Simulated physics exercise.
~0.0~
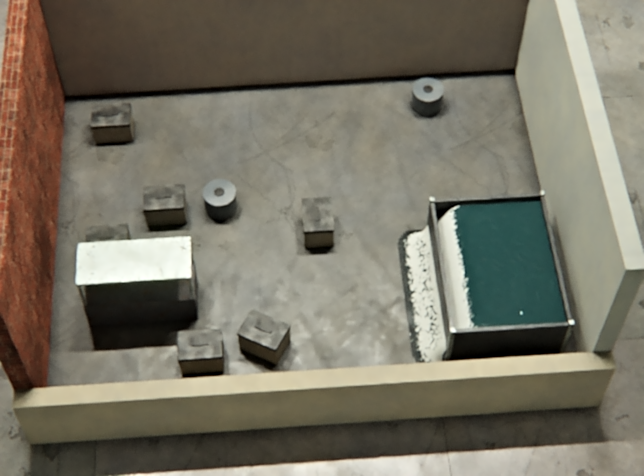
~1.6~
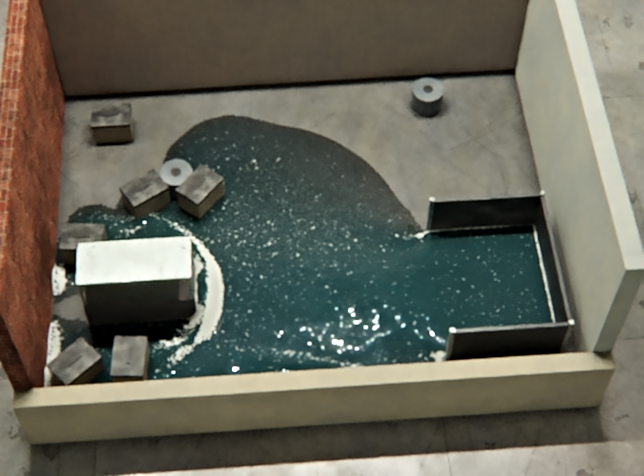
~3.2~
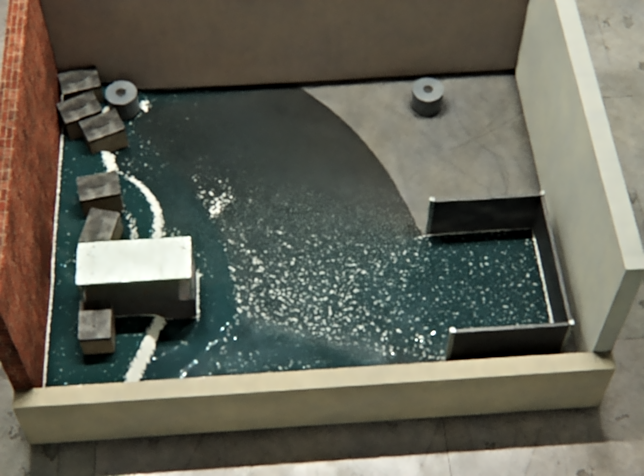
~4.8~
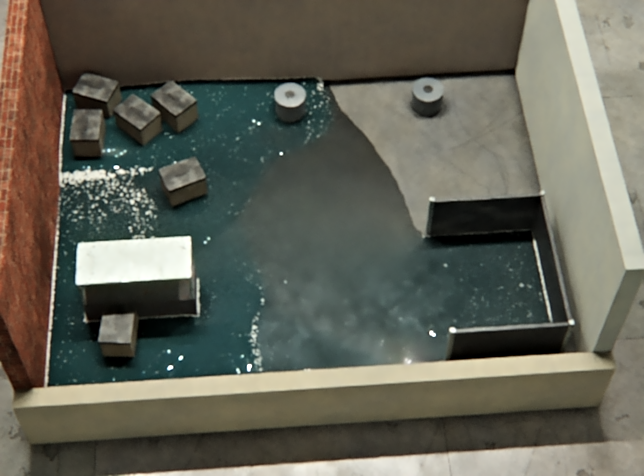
Walled concrete floor with teal water bursting from an open-sided tank, sweeping blocks and a drum leftward, leaving them scattered upright.
